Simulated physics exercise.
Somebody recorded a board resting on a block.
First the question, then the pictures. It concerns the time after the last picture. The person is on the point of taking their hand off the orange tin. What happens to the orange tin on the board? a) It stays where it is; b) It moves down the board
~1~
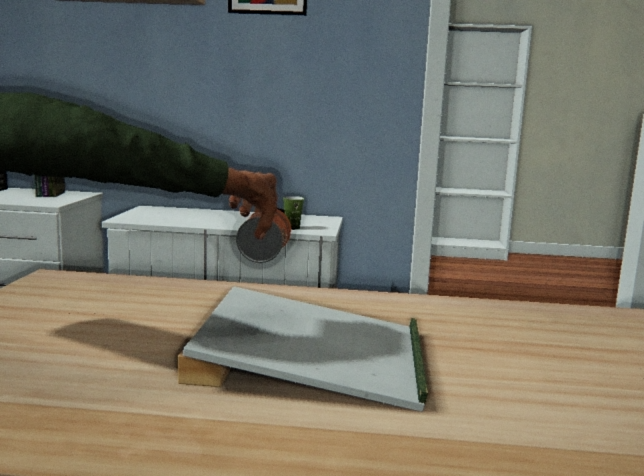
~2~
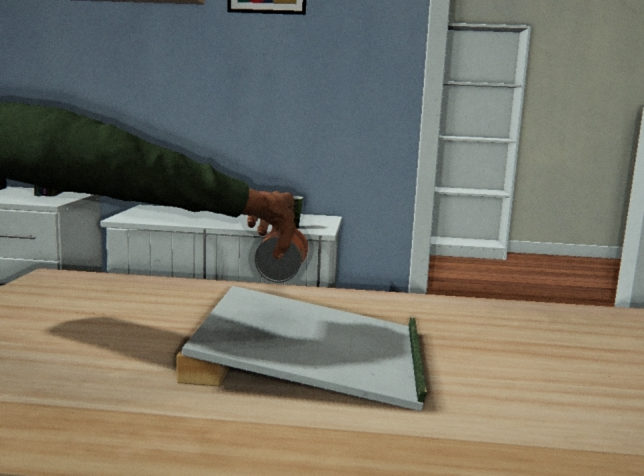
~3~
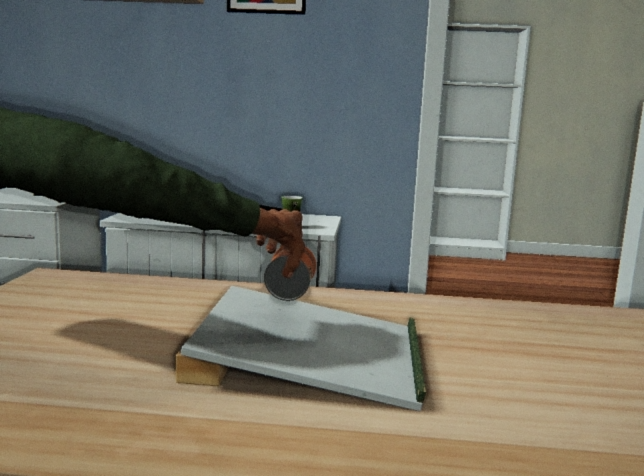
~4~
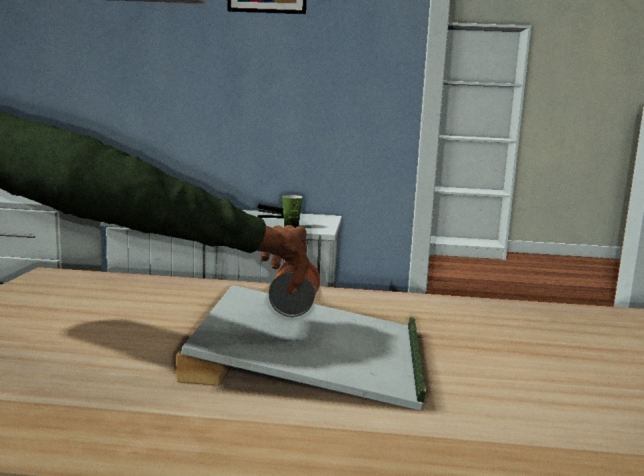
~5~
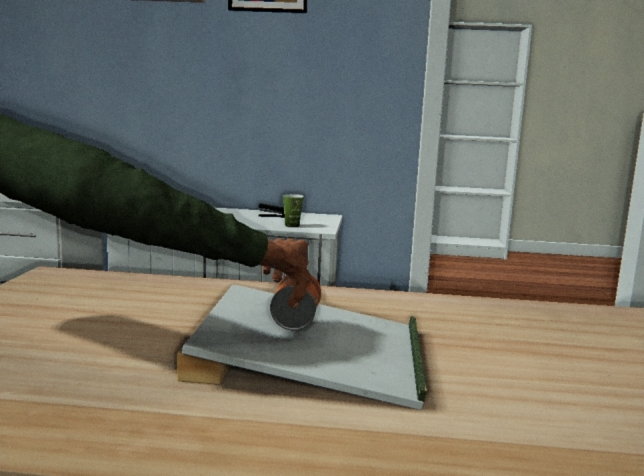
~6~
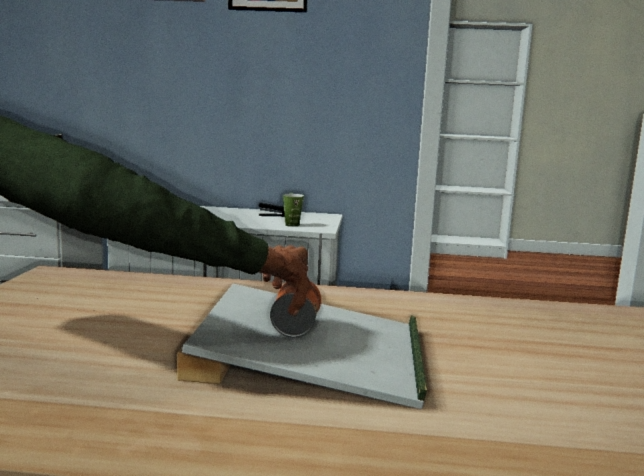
Option b: It moves down the board.
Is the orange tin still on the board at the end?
Once it settles, it is resting on top.
Then, 0.50 s later than the last frame, orange tin moved about its own width near (339, 317).
Then, 0.80 s later than the last frame, orange tin moved well along near (406, 326).
When it is over, moved from the start, orange tin. End places, in pixels of the last picture, orange tin near (399, 331). The orange tin goes downhill.
